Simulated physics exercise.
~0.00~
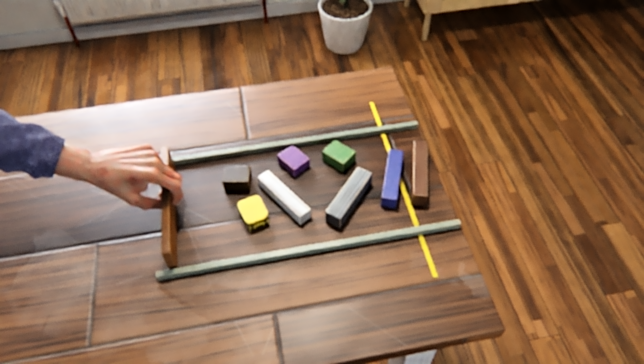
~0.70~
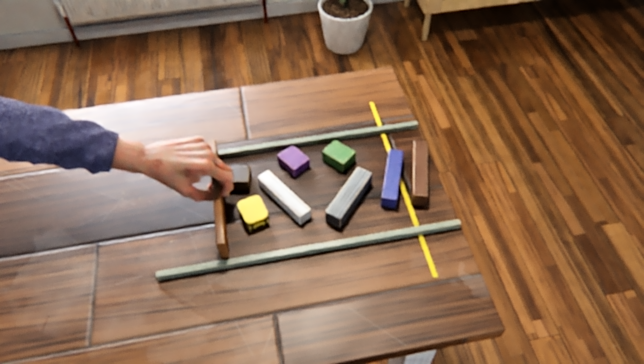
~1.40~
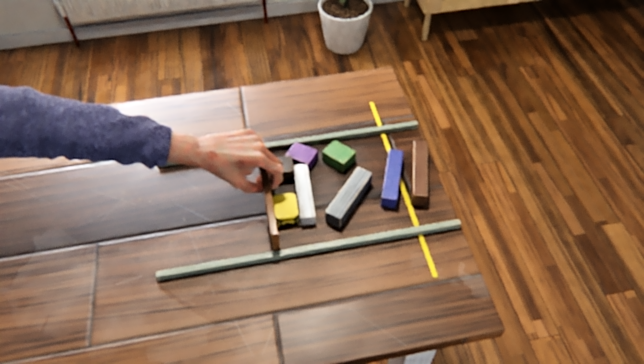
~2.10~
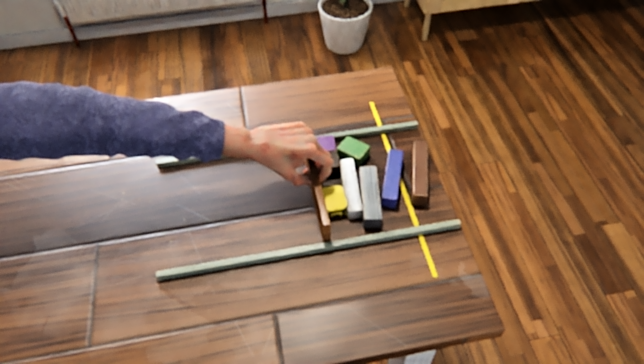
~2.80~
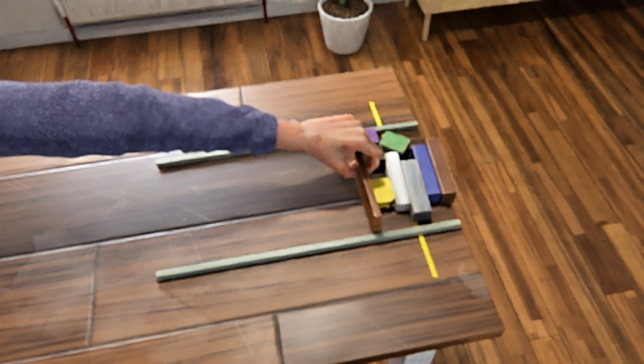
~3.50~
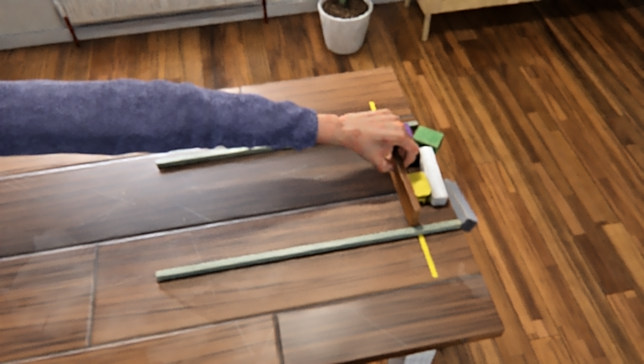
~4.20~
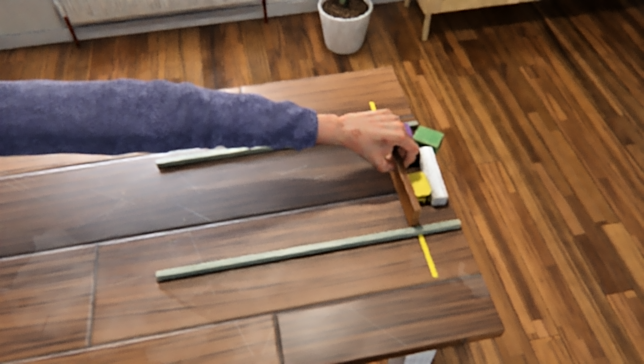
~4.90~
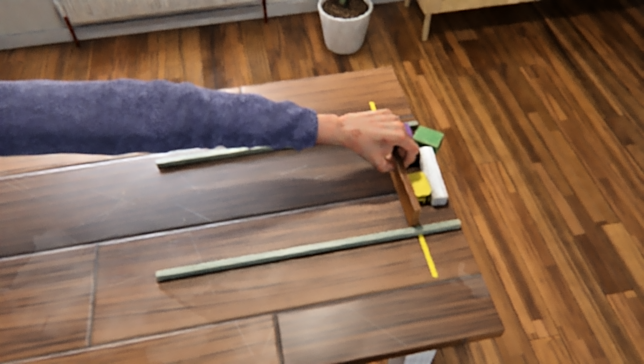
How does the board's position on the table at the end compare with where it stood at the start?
It starts at the left end of the two long rails, and by the end it stands much farther right, at the yellow tape near the table's edge.
